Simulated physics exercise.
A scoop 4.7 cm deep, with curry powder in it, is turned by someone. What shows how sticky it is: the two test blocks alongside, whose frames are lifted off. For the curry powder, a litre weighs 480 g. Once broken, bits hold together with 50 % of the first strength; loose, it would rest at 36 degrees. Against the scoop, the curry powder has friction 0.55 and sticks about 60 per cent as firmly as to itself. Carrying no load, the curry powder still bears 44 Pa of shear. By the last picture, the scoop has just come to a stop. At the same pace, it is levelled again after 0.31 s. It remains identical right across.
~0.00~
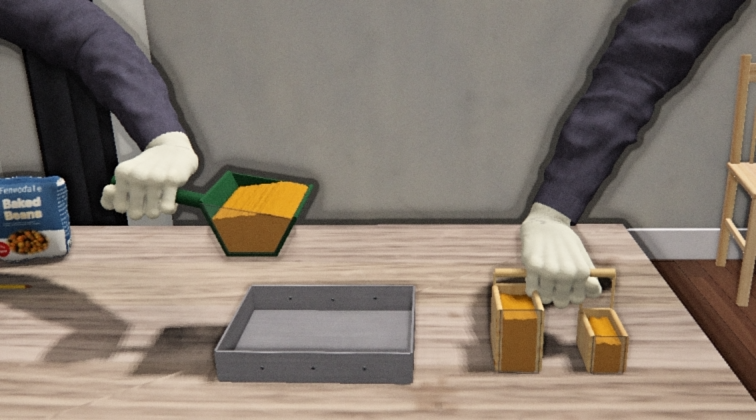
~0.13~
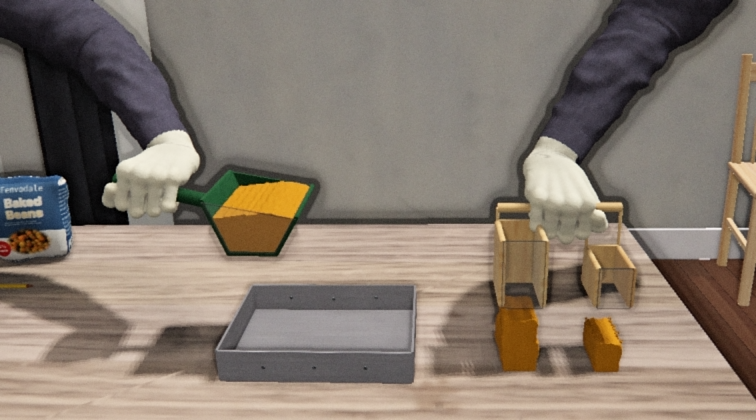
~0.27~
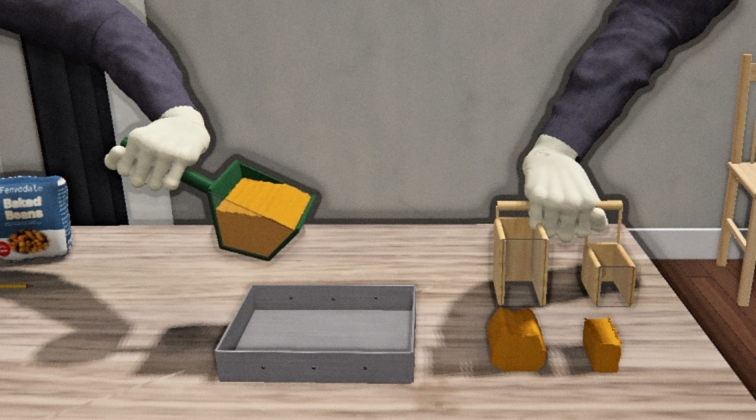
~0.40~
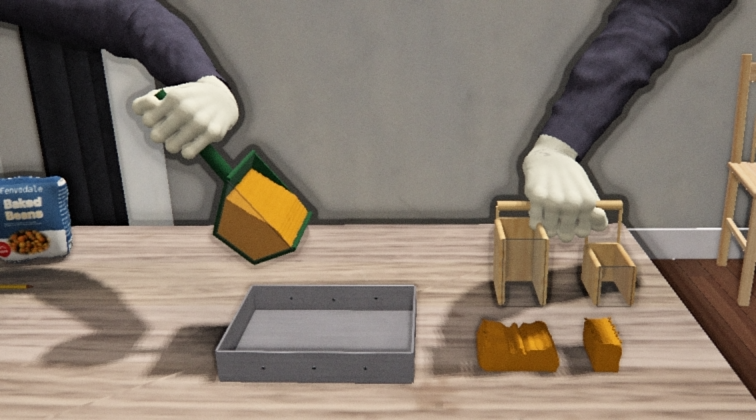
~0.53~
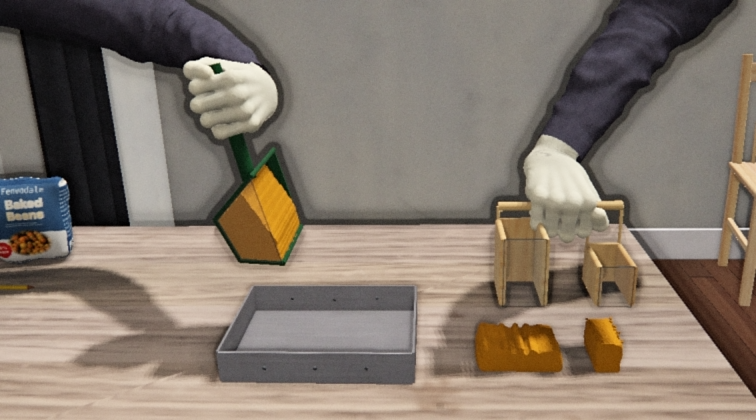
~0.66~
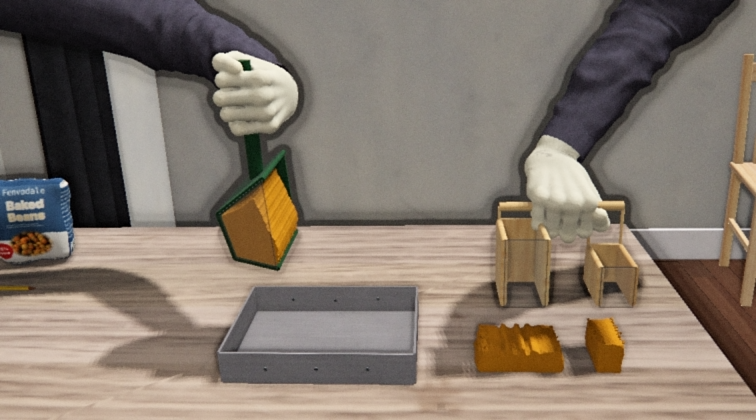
On a pale wooden table against a grey wall, seen from the front and slightly above by a still camera, a blue baked beans packet sits left of a shallow grey tray. A white-gloved hand holds a green scoop of orange-brown powder, while another lifts joined wooden moulds off two powder blocks at right. The larger block slumps into a low, ragged heap, the smaller barely changes, and the scoop turns steeply downward with its powder still inside.
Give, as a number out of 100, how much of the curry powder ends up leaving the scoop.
Near 45 percent of the load leaves the scoop.
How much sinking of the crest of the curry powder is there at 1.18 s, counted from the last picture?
By my estimate, near 3.5 cm.
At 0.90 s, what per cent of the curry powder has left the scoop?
Some 25 in a hundred.
After 0.90 s, the scoop is at 75 degrees and 26 % has left it.
After 1.18 s, the scoop is at 51 degrees and 45 % has left it.
After 1.46 s, the scoop is at 3 degrees and 45 % has left it.
After 1.74 s, the scoop is at 0 degrees and 45 % has left it.
After 1.84 s, at the end, the scoop is at 0 degrees and 45 % has left it.
